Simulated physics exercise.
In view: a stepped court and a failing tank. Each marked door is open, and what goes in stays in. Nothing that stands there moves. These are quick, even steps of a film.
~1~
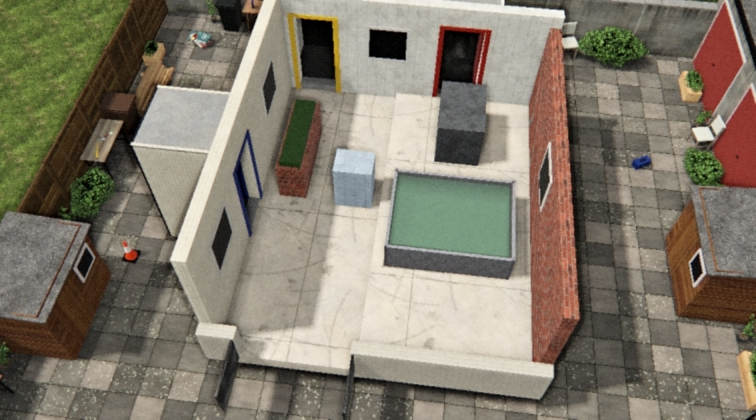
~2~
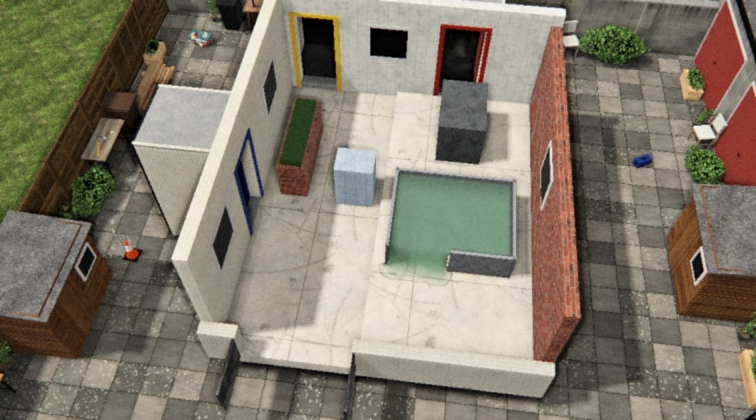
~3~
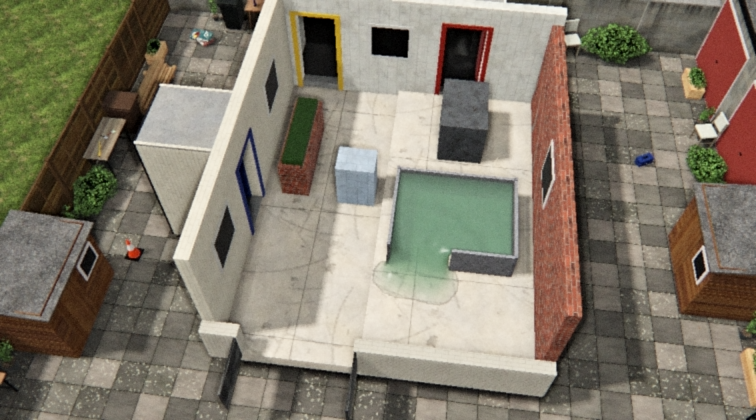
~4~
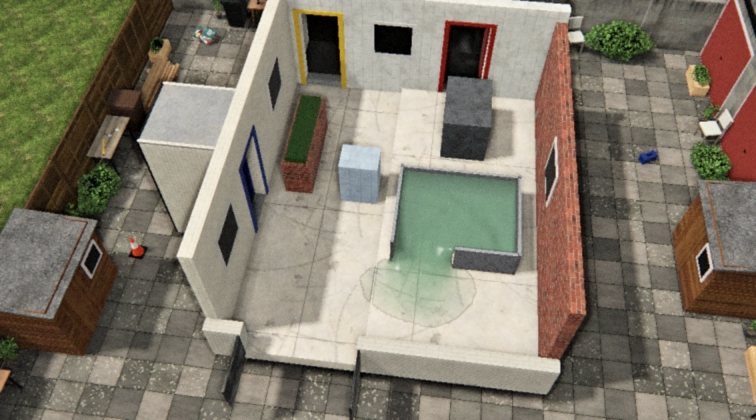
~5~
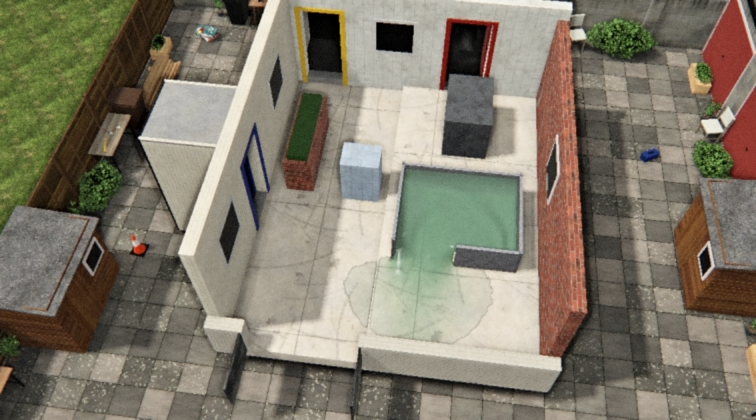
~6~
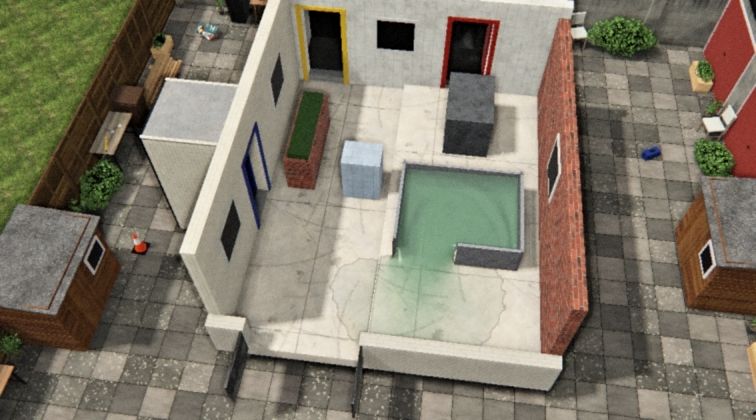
In a walled yard with coloured doorways, a still tank of green water opened at its front wall, and the water poured through the gap and spread in a widening pool across the pale floor.
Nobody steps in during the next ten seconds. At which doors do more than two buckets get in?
In the end: The blue door admits no more than that; the red door admits no more than that; the yellow door admits no more than that.
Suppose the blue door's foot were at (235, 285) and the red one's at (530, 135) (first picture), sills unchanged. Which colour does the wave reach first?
First comes the one in blue.
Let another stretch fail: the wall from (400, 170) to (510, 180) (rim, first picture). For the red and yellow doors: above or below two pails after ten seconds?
In short: The red door lets more in; the yellow door passes that mark.
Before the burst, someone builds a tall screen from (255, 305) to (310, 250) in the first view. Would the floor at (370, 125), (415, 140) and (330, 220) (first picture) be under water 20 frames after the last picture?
As listed: Free of water, free of water, dry.
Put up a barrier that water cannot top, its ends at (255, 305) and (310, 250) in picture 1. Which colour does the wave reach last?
I say the door marked yellow.
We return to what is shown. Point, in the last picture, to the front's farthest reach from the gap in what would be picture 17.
Near (230, 332).
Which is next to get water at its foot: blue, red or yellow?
The blue one.
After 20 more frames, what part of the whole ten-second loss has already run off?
Some 45 per cent.
A moment on, water covers 20 % of the floor; the blue door not reached, the red door not reached, the yellow door not reached.
Next, water covers 25 % of the floor; the blue door not reached, the red door not reached, the yellow door not reached.
Then, water covers 35 % of the floor; the blue door not reached, the red door not reached, the yellow door not reached.
Later, water covers 65 % of the floor; the blue door wet at the sill, nothing in, the red door wet at the sill, nothing in, the yellow door not reached.
In the end, water covers 85 % of the floor; the blue door wet at the sill, nothing in, the red door wet at the sill, nothing in, the yellow door wet at the sill, nothing in.
